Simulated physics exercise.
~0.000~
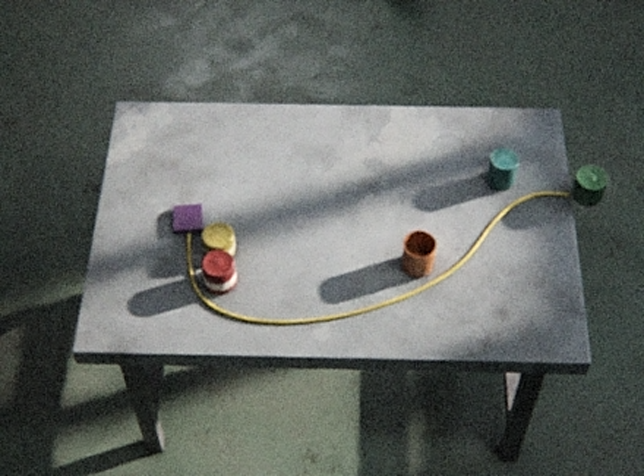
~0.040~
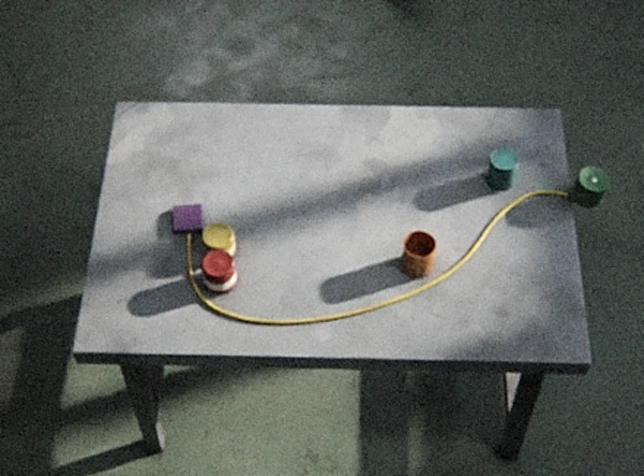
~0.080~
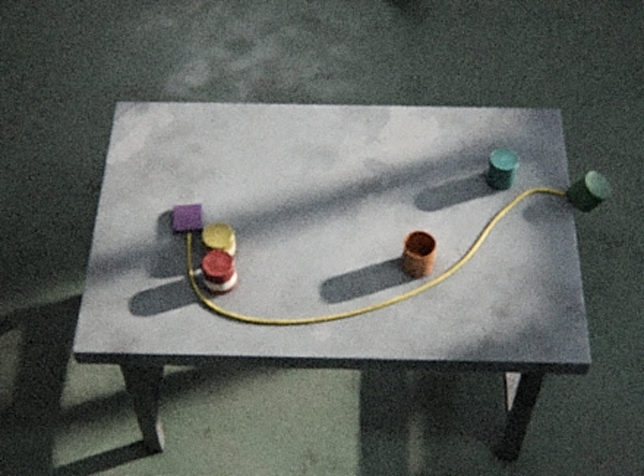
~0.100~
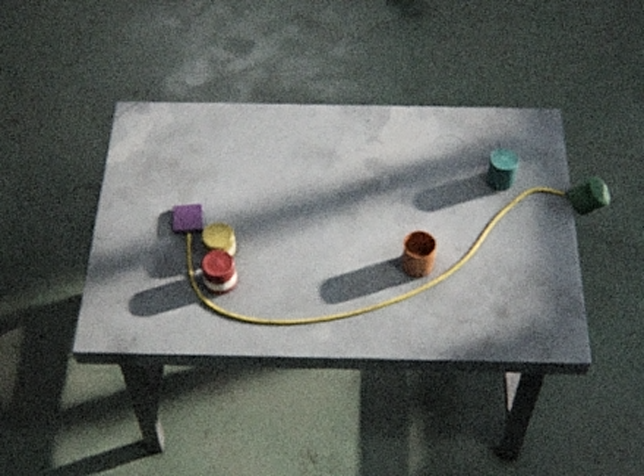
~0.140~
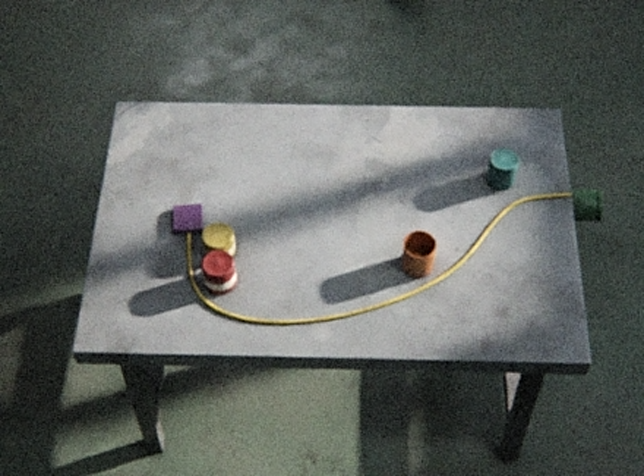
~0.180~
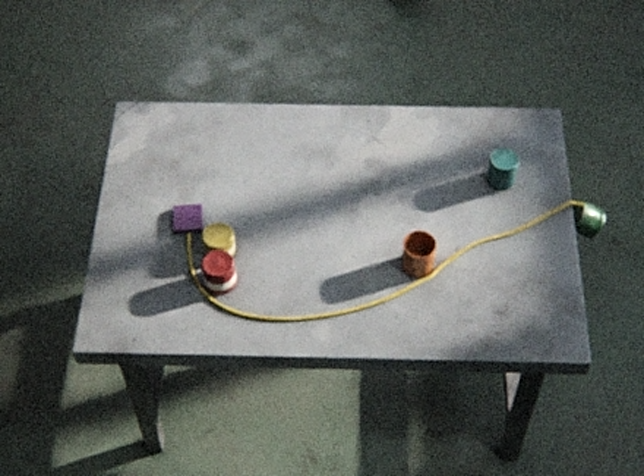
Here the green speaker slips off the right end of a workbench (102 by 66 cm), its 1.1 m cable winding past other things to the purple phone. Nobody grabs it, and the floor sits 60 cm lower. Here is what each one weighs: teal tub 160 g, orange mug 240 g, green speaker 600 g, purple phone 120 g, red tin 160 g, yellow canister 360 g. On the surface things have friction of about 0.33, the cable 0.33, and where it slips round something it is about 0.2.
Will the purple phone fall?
It does not stay.
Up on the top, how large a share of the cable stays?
0 %, roughly.
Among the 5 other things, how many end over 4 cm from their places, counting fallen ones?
After counting, the figure is 3.
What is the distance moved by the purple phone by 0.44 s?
I'd put the purple phone at some 25 centimetres.
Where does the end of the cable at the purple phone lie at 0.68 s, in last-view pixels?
(466, 369) or thereabouts.
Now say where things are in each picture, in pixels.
The first picture shows shows, purple phone (188, 216); cable runs through (526, 198) (462, 262) (379, 306) (277, 322) (192, 278).
The second picture shows shows, green speaker (592, 179); cable runs through (525, 197) (379, 306) (192, 278).
The third picture shows shows, green speaker (589, 192); cable runs through (523, 196) (379, 306) (192, 278).
The fourth picture shows shows, green speaker (589, 196); cable runs through (523, 195) (379, 306) (192, 278).
The fifth picture shows shows, green speaker (588, 205); cable runs through (527, 199) (379, 306) (192, 278).
The sixth picture shows shows, purple phone (188, 216); cable runs through (554, 212) (463, 251) (383, 300) (283, 319) (195, 277).
By 0.4 s, the cable's tail end at (266, 287); purple phone 24 cm off its start, red tin 21 cm off its start, green speaker over the edge.
By 0.7 s, the cable's tail end at (466, 369); purple phone 65 cm off its start, red tin 32 cm off its start, green speaker over the edge.
By 0.9 s, the cable has left the top; purple phone over the edge, red tin 33 cm off its start at (333, 173), green speaker over the edge.
By 1.2 s, the cable has left the top; purple phone over the edge, red tin 33 cm off its start, green speaker over the edge.
By 2.4 s, the cable has left the top; purple phone over the edge, red tin 33 cm off its start at (333, 173), green speaker over the edge, orange mug 7 cm off its start at (420, 216).
